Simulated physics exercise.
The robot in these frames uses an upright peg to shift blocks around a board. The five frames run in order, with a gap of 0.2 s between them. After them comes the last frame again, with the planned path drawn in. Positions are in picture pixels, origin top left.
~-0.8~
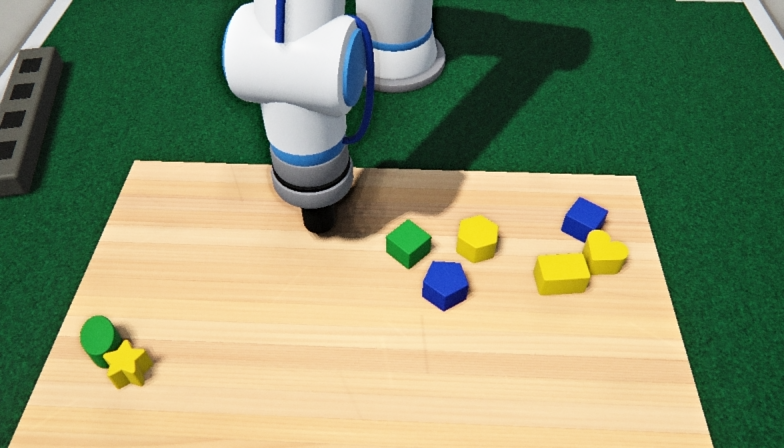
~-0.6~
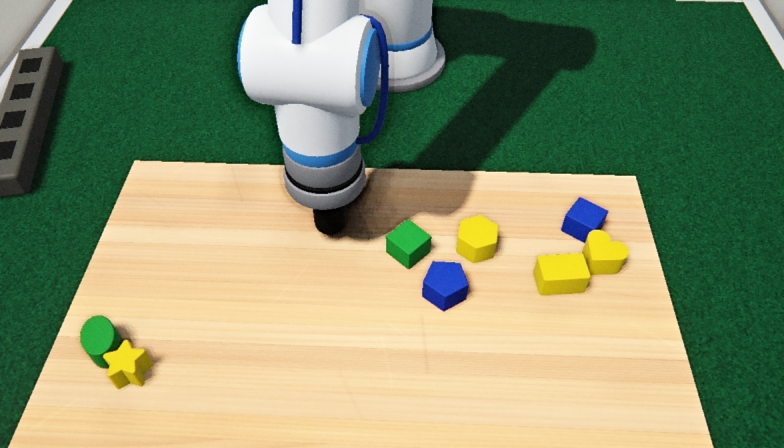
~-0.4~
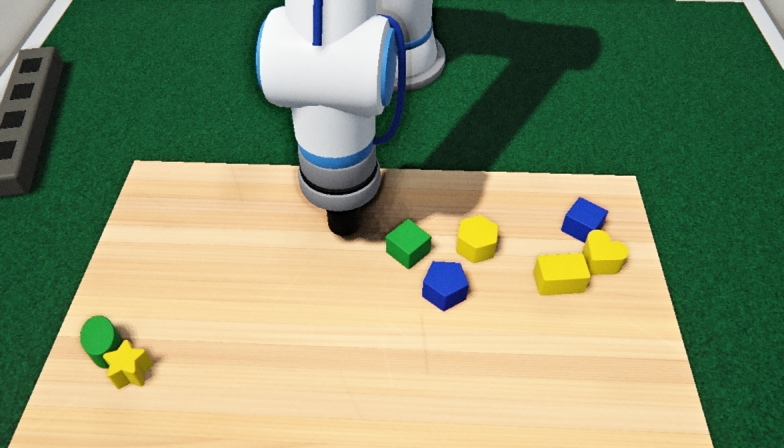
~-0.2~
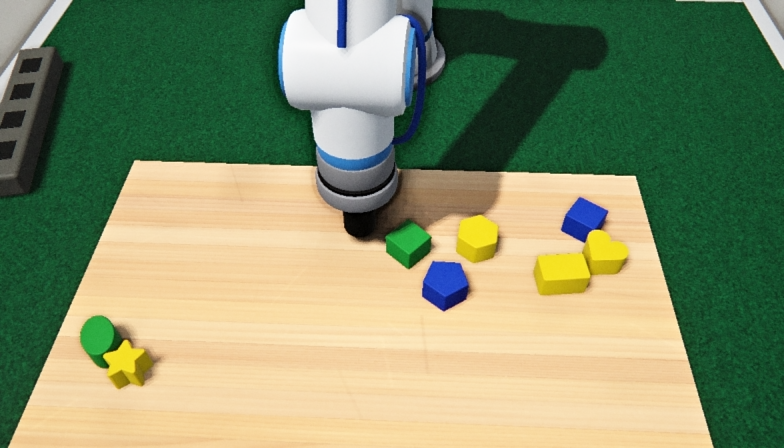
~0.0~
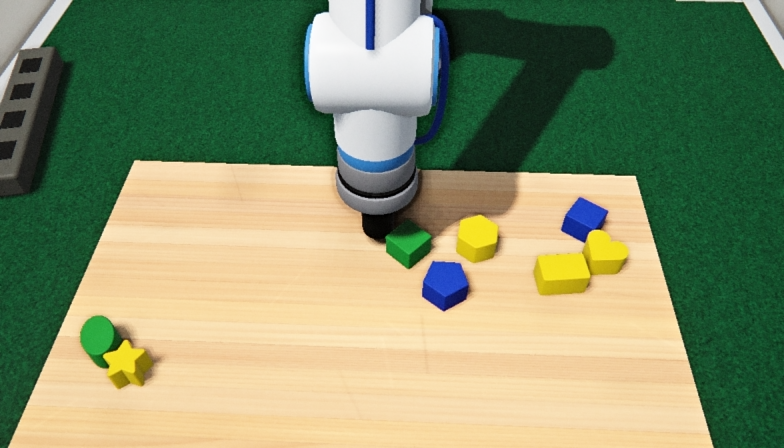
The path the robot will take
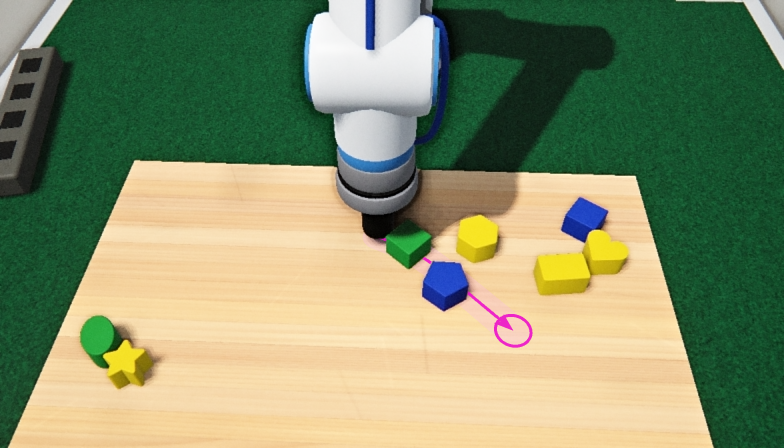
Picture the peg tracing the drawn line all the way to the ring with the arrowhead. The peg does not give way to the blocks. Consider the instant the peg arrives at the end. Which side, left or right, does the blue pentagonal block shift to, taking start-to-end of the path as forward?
Picture yourself facing from the start of the path to its end: The blue pentagonal block moves off to your right.
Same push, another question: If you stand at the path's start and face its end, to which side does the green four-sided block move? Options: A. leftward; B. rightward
That would be A.
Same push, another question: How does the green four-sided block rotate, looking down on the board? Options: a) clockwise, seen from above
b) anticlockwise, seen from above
It's b.
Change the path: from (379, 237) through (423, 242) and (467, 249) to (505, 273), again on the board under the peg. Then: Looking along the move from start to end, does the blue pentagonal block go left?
No, that is not what happens.
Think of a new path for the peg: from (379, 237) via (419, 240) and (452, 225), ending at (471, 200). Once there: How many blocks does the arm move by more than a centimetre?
It should be one.
The drawn path runs from (379, 237) via (447, 275), ending at (513, 331).
What follows on the original path. One third of the way, peg (427, 251); green four-sided block (459, 255), turned 15° anticlockwise; blue pentagonal block (465, 292), turned 45° clockwise.
Two thirds of the way, peg (470, 285); green four-sided block (505, 271), turned 70° anticlockwise; blue pentagonal block (478, 310), turned 75° clockwise.
At the end, peg (515, 323); green four-sided block (512, 272), turned 85° anticlockwise; blue pentagonal block (490, 338), turned 110° clockwise; yellow hexagonal block not moved.
